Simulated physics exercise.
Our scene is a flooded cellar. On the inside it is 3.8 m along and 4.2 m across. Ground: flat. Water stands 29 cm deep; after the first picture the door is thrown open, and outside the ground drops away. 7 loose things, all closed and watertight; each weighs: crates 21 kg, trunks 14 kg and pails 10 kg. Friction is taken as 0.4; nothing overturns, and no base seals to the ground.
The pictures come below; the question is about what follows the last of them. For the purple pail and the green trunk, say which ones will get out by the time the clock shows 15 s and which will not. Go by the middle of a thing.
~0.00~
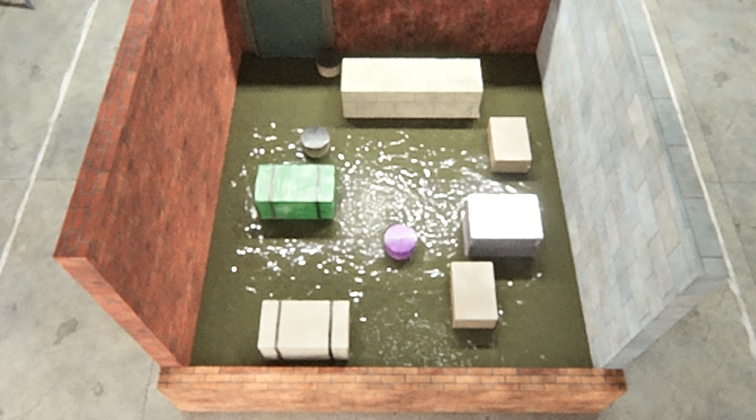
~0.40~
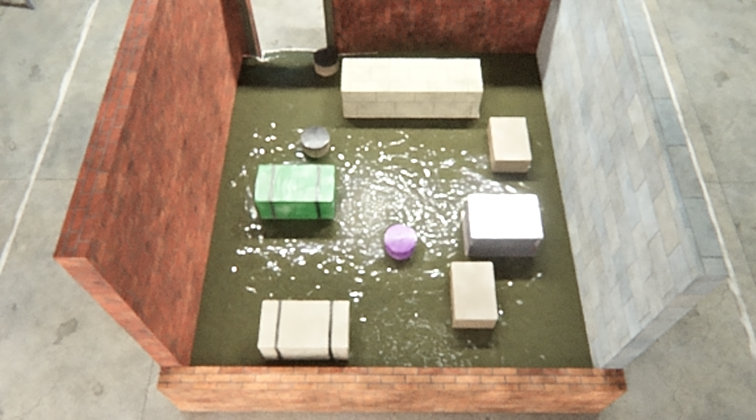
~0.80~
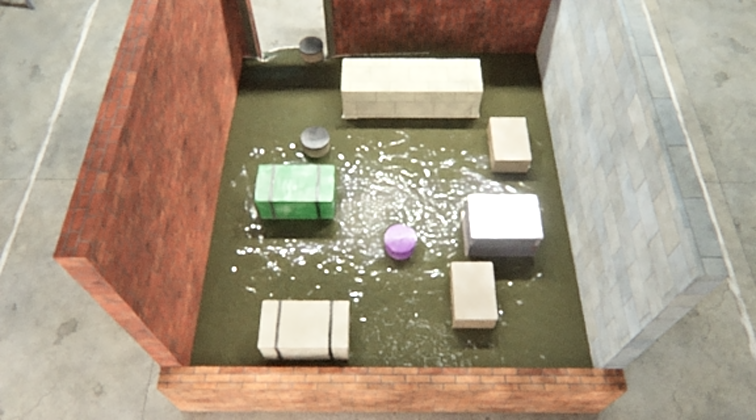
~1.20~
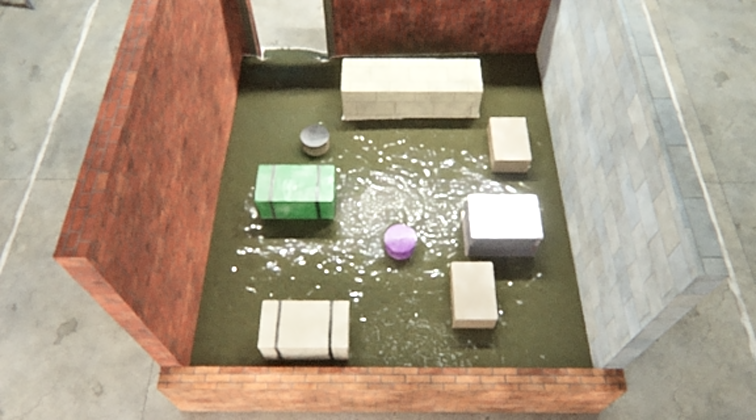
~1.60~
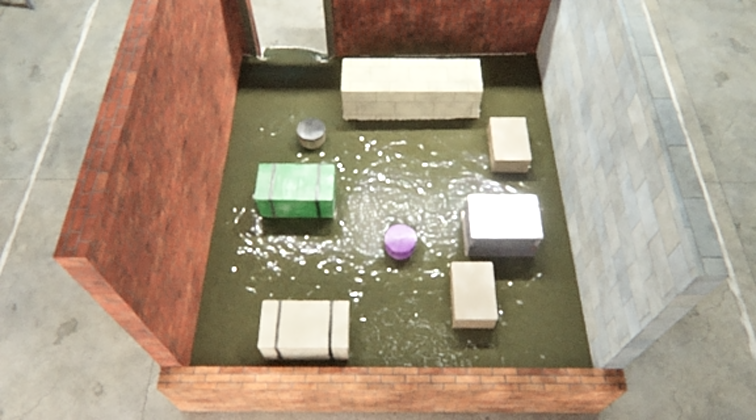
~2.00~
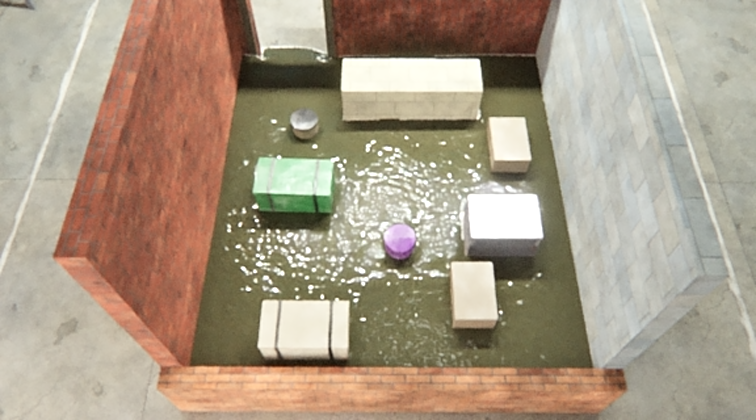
Verdict: The purple pail fails; the green trunk succeeds.
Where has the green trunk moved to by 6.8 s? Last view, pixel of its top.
It should be close to pixel (266, 81).
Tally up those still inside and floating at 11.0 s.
At that instant the tally stands at 4.
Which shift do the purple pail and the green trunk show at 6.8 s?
I'd say about 50 and 150 centimetres.
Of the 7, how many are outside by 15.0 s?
Total: 3.
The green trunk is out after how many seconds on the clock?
That happens at about 9.0 s.
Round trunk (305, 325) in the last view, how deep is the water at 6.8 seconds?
21 cm.
After 3.0 s the purple pail is near (392, 229), 0.1 m from its start, afloat; the green trunk is near (284, 156), 0.4 m from its start, afloat; 1 of 7 are out; 6 afloat.
After 6.8 s the purple pail is near (382, 204), 0.5 m from its start, afloat; the green trunk is near (266, 81), 1.6 m from its start, afloat; 2 of 7 are out; 5 afloat.
After 11.0 s the purple pail is near (362, 176), 0.9 m from its start, afloat; the green trunk has gone out; 3 of 7 are out; 4 afloat.
After 15.0 s the purple pail is near (339, 155), 1.3 m from its start, afloat; the green trunk has gone out; 3 of 7 are out; 4 afloat.
